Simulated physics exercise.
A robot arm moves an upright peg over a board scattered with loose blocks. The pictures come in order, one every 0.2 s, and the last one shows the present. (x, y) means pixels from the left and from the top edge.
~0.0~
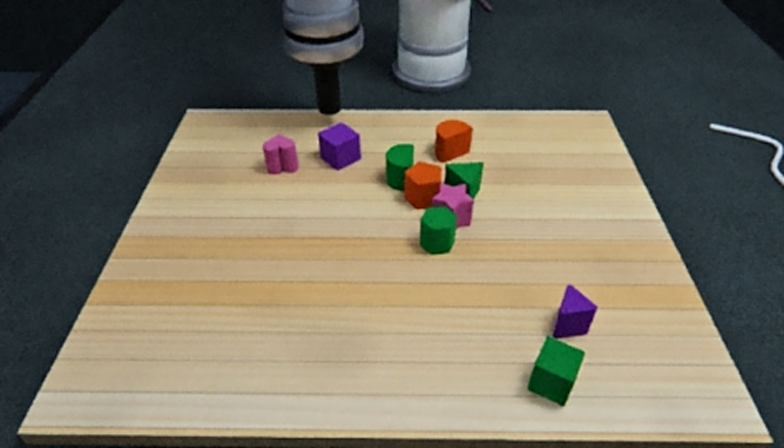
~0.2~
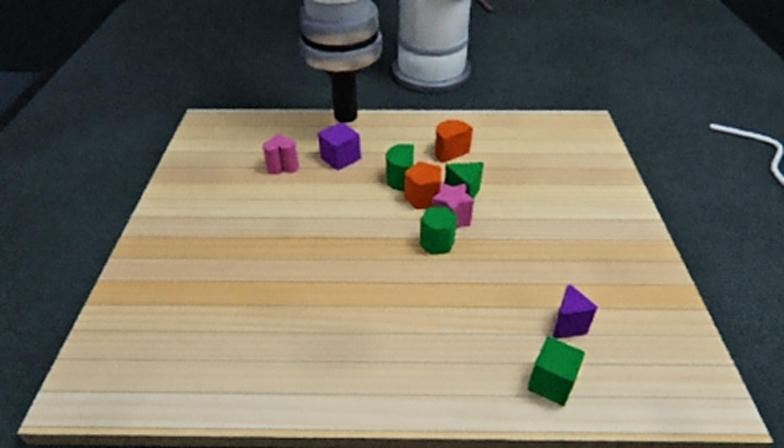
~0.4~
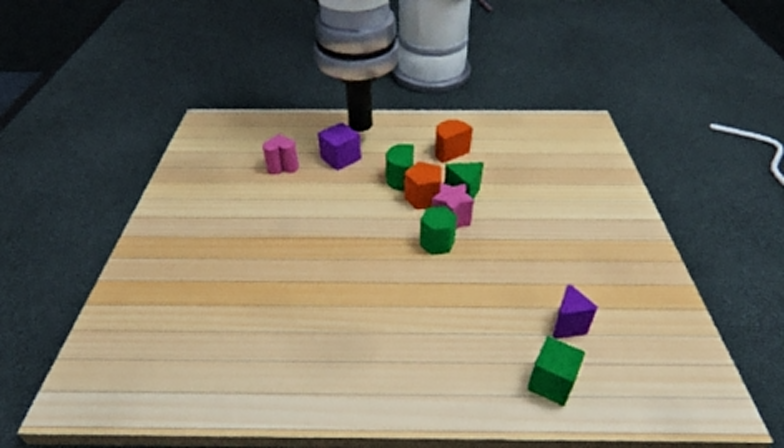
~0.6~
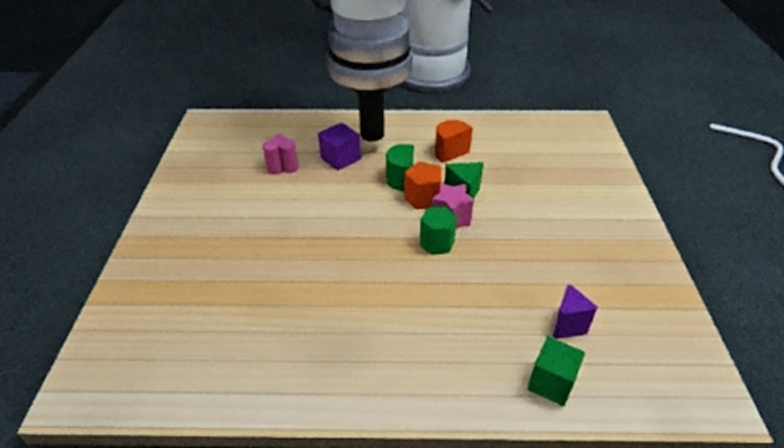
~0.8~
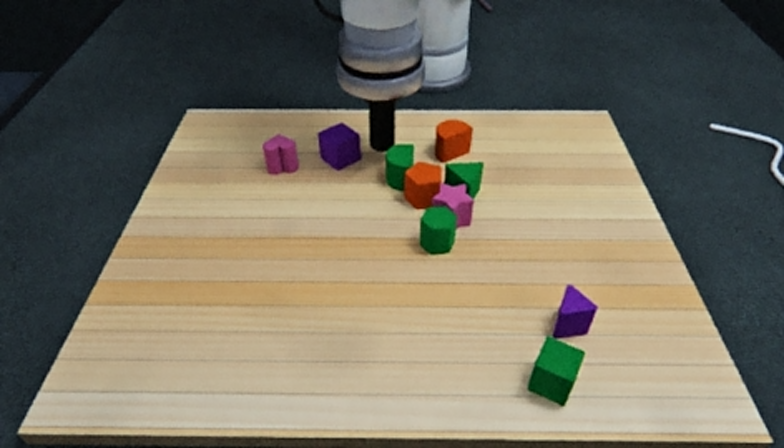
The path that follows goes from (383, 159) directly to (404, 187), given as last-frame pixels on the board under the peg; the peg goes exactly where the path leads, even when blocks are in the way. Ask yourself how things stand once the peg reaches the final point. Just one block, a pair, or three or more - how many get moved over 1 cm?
By the end of the path, three or more blocks have moved more than about a centimetre.
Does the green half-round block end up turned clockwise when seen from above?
Yes, it checks out.
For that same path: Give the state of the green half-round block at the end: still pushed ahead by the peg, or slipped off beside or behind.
It will keep going ahead of the peg.
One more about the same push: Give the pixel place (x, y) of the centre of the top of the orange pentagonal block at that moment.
Put as a pixel place, it's (439, 187).
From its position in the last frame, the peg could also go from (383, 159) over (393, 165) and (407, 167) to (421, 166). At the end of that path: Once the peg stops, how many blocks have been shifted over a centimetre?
I count one.
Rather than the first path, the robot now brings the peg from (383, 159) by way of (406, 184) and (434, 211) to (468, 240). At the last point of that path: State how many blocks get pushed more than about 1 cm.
Blocks moved: Three or more.
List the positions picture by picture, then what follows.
Lower end of the peg at (330, 109), tops of blocks, purple square at (339, 133), green half-round block at (400, 154), orange pentagonal block at (425, 173), pink star-shaped block at (453, 195), in the first frame.
Peg at (346, 117), blocks as before, in the second frame.
Peg at (361, 126), blocks as before, in the third frame.
Peg at (372, 135), blocks as before, in the fourth frame.
Peg at (383, 145), purple square at (339, 133), green half-round block at (400, 154), orange pentagonal block at (425, 173), pink star-shaped block at (453, 195), in the fifth frame.
On the path given first. Halfway along, peg at (394, 159); green half-round block at (405, 164), turned 15° clockwise; orange pentagonal block at (429, 177), turned 20° anticlockwise.
At the end, peg at (405, 173); purple square not moved; green half-round block at (409, 180), turned 35° clockwise; orange pentagonal block at (439, 187), turned 65° anticlockwise; pink star-shaped block at (467, 202), turned 15° clockwise.
